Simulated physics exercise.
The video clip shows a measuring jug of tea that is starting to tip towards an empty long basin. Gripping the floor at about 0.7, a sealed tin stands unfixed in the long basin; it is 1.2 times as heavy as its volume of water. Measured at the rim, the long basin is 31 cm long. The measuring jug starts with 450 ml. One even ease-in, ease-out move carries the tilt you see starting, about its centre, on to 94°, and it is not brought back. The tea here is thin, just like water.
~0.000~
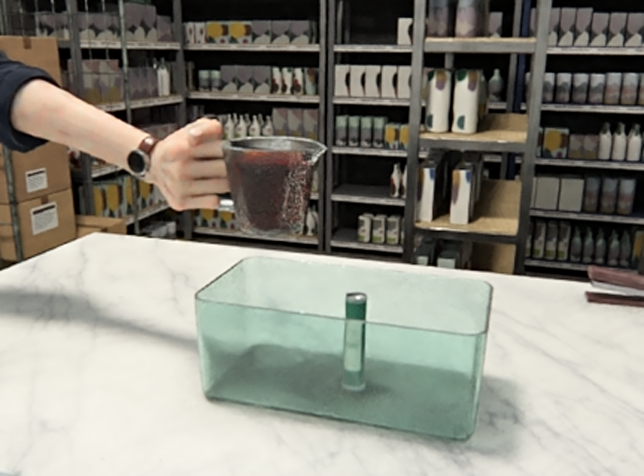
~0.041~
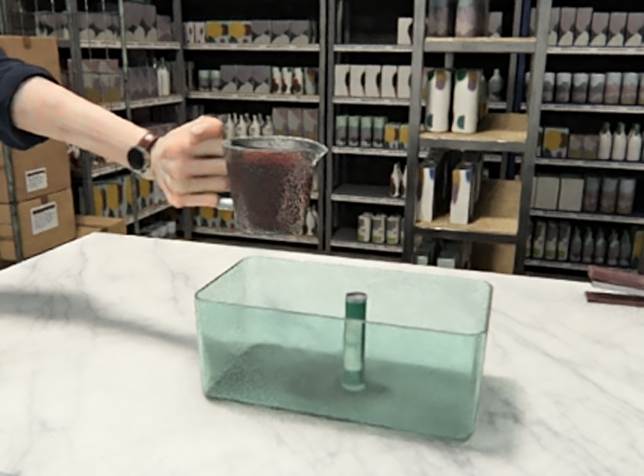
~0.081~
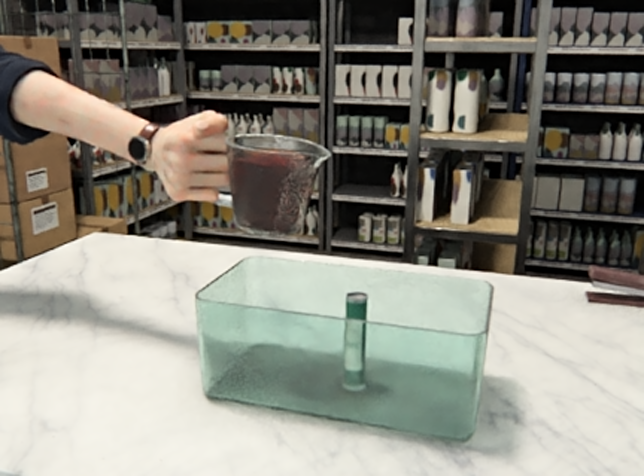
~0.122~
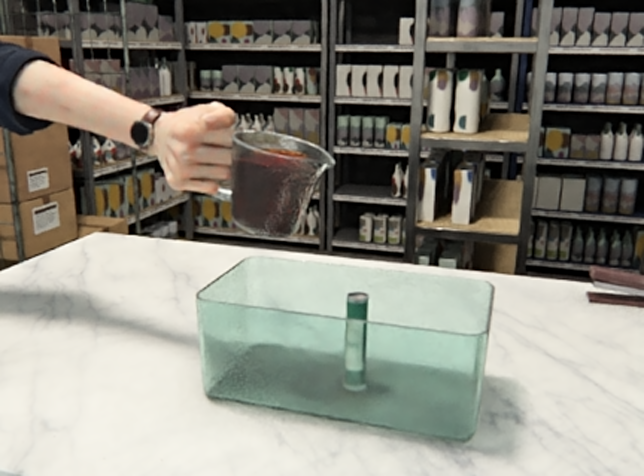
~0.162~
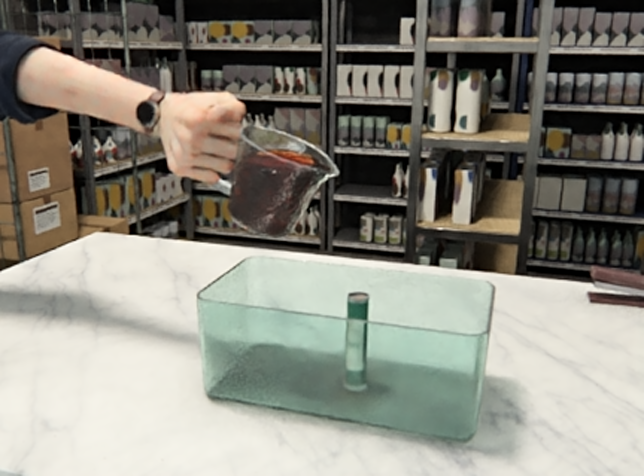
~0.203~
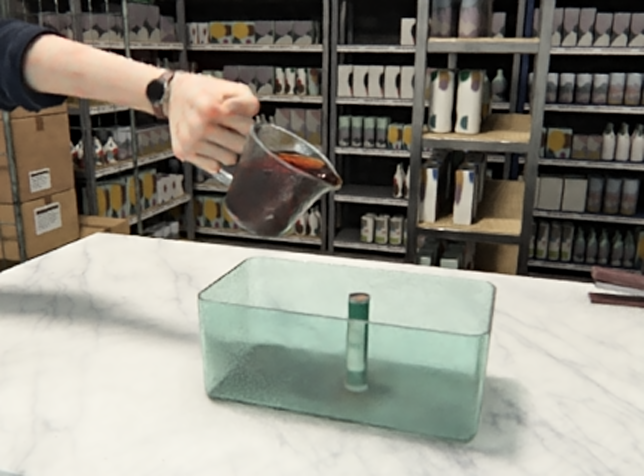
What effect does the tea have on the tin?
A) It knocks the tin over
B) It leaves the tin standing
It leaves the tin standing (B).
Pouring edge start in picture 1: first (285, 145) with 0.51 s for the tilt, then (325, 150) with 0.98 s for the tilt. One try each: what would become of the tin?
Run one: It tumbles. Run two: It tumbles.
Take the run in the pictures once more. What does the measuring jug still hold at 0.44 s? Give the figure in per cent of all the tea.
Some 46 per cent.
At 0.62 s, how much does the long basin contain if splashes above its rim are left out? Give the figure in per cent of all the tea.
Roughly 76 percent of it.
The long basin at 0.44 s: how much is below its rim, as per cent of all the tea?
26 %, roughly.
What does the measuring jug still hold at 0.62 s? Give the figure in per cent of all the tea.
12 per cent or so.
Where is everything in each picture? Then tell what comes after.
The first frame shows tilt 0°; pouring edge (326, 149); surface from (234, 154) to (315, 158); the long basin's rim runs from (221, 277) to (489, 308); the tin's top is at (356, 300).
The second frame shows tilt 1°; pouring edge (327, 150); surface from (234, 153) to (315, 159).
The third frame shows tilt 6°; pouring edge (330, 155); surface from (237, 152) to (318, 161).
The fourth frame shows tilt 13°; pouring edge (334, 163); surface from (241, 152) to (323, 164).
The fifth frame shows tilt 22°; pouring edge (338, 173); surface from (245, 154) to (330, 168).
The sixth frame shows tilt 32°; pouring edge (341, 187); surface from (245, 161) to (335, 176); 1 per cent is over the edge.
By 0.44 s the tilt is 90° and 46 per cent is still to pour; the tin stands where it began.
By 0.62 s the tilt is 94° and 11 per cent is still to pour; the tin stands where it began.
By 0.81 s the tilt is 94° and 2 per cent is still to pour; the tin stands where it began.
By 1.01 s the tilt is 94° and 0 per cent is still to pour; the tin stands where it began.
At rest the tin stands where it began.
